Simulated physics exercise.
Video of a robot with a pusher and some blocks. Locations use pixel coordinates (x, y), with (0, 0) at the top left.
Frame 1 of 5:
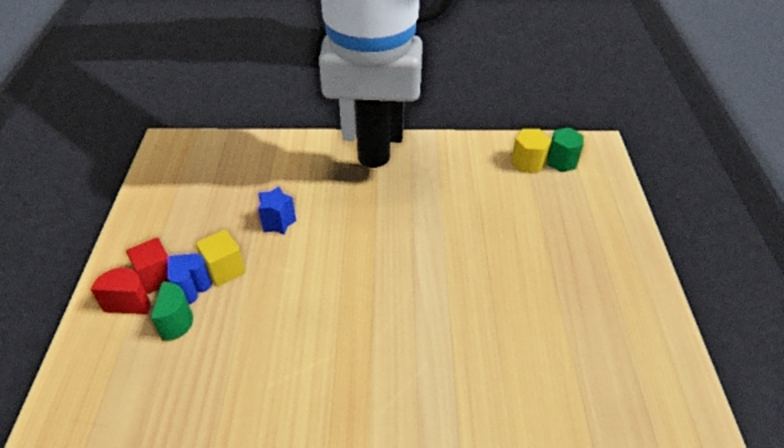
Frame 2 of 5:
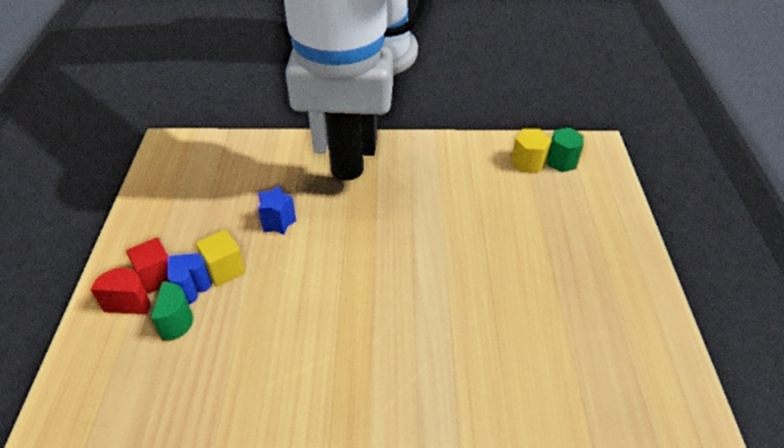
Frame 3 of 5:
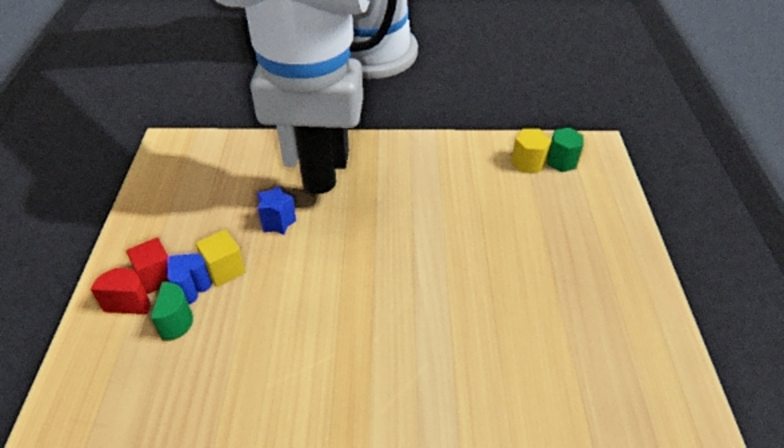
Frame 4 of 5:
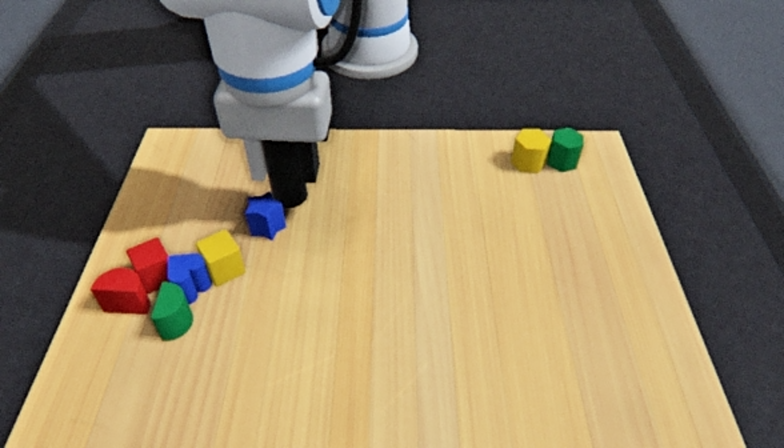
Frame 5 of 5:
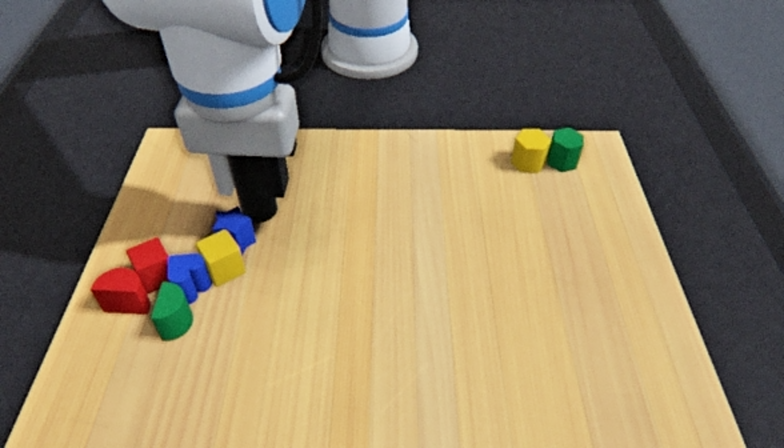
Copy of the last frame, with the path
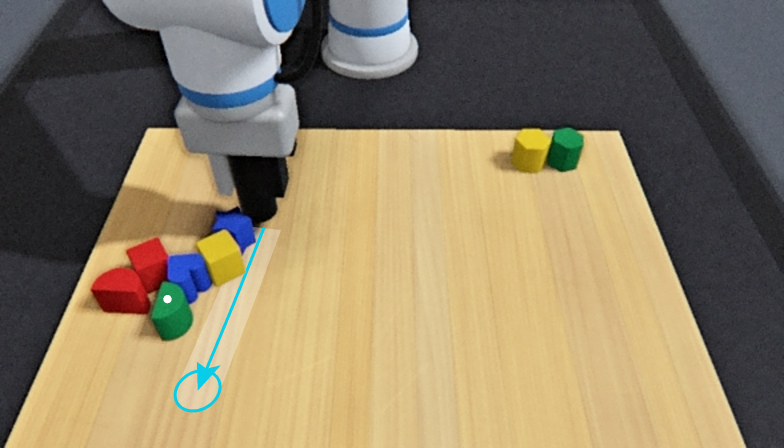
On a wooden tabletop, a robot arm moves left and pushes a blue star-shaped block toward a cluster of colored blocks.
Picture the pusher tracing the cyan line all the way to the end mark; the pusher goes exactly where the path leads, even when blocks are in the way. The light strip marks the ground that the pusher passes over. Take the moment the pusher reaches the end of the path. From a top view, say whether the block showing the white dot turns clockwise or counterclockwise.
Watching from overhead, you'd notice the block showing the white dot rotating counter-clockwise.
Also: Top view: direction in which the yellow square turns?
It swings round clockwise.
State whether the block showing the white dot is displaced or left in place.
At the end of the path, the block showing the white dot has moved off its old spot.
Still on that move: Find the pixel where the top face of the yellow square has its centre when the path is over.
The top centre is at (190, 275).
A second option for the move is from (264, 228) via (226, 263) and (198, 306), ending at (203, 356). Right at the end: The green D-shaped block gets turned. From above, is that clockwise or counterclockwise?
Counterclockwise rotation.
Drawn move, from (264, 228) to (198, 390); the dot is on the green D-shaped block.
The first path, step by step. One third of the way, pusher at (240, 258); green D-shaped block at (155, 308), turned 55° anticlockwise; blue heart at (161, 280), turned 40° clockwise; yellow square at (195, 263), turned 30° anticlockwise; blue star-shaped block at (213, 231), turned 60° clockwise.
Two thirds of the way, pusher at (217, 312); green D-shaped block at (155, 309), turned 60° anticlockwise; blue heart at (147, 282); yellow square at (190, 274), turned 50° clockwise; blue star-shaped block at (213, 231), turned 60° clockwise.
At the end, pusher at (190, 375); green D-shaped block at (155, 309), turned 60° anticlockwise; blue heart at (147, 282); yellow square at (190, 274), turned 50° clockwise; blue star-shaped block at (213, 231), turned 60° clockwise.
